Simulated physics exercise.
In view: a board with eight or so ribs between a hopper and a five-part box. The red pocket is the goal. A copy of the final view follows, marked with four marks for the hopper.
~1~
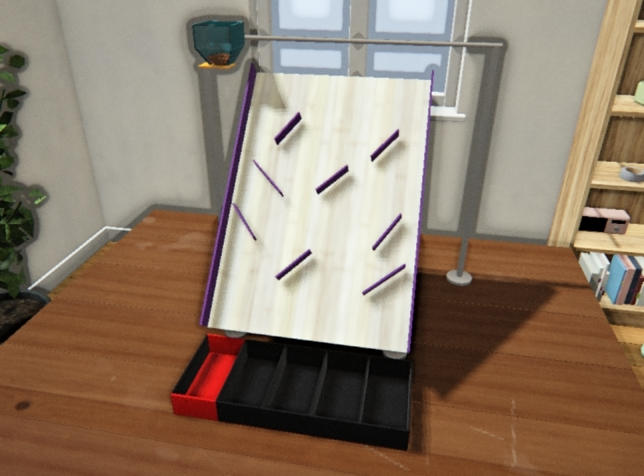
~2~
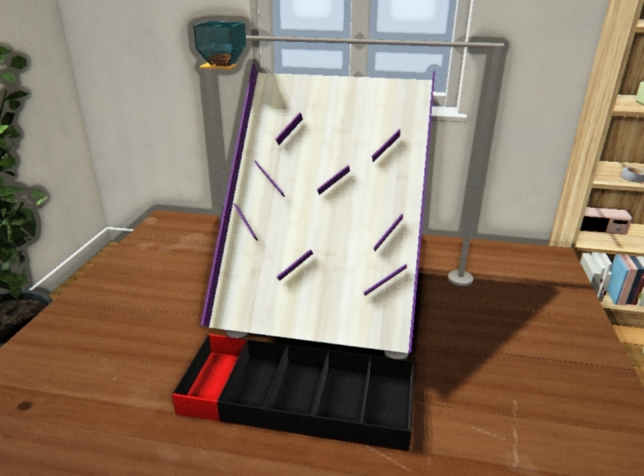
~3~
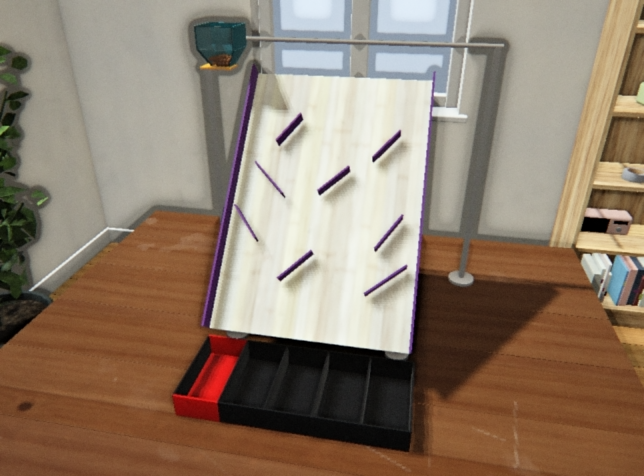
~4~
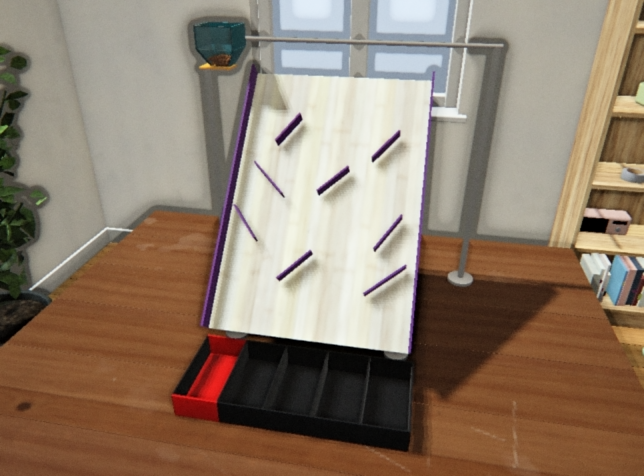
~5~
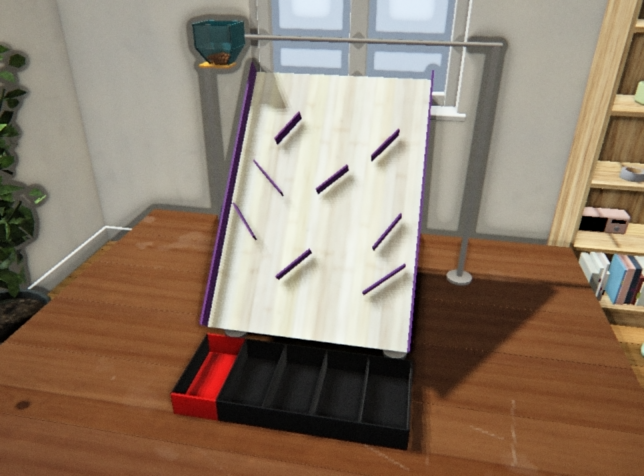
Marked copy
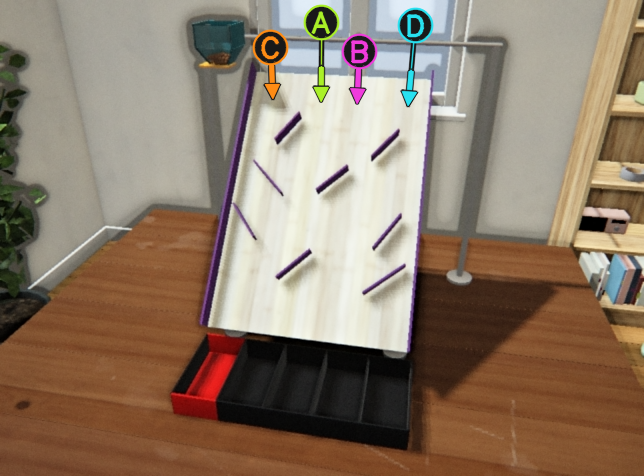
In this clip, a tilted pale board with purple ribs stands on a wooden table, between a teal hopper at the upper left and a black box with a red left compartment, and nothing visibly moves apart from very slight shifts.
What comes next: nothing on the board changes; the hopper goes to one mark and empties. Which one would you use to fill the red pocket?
Use mark A.
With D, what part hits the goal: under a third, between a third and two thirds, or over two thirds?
It is under a third.
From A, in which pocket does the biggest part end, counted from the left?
It is the first one.
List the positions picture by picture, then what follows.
Hopper (221, 59), cereal balls, door shut, in the first picture.
Ribs (276, 139) to (301, 112), (372, 156) to (400, 129), (255, 160) to (282, 192), in the second picture.
Ribs (317, 191) to (349, 166), (234, 204) to (255, 238), (374, 248) to (403, 214), in the third picture.
Ribs (276, 278) to (311, 250), (363, 294) to (406, 265), in the fourth picture.
Red pocket (194, 405), number 1 of 5 from the left, in the fifth picture.
On the marked copy, mark A meets the board at (321, 96); mark B meets the board at (357, 98); mark C meets the board at (272, 93); mark D meets the board at (408, 100).
For mark A, the larger part in the red pocket, roughly a quarter in other pockets, just a few outside the box.
For mark B, roughly a third in the red pocket, roughly half in other pockets, about a tenth outside the box.
For mark C, roughly half in the red pocket, roughly half in other pockets.
For mark D, about a tenth in the red pocket, the larger part in other pockets, about a tenth outside the box.
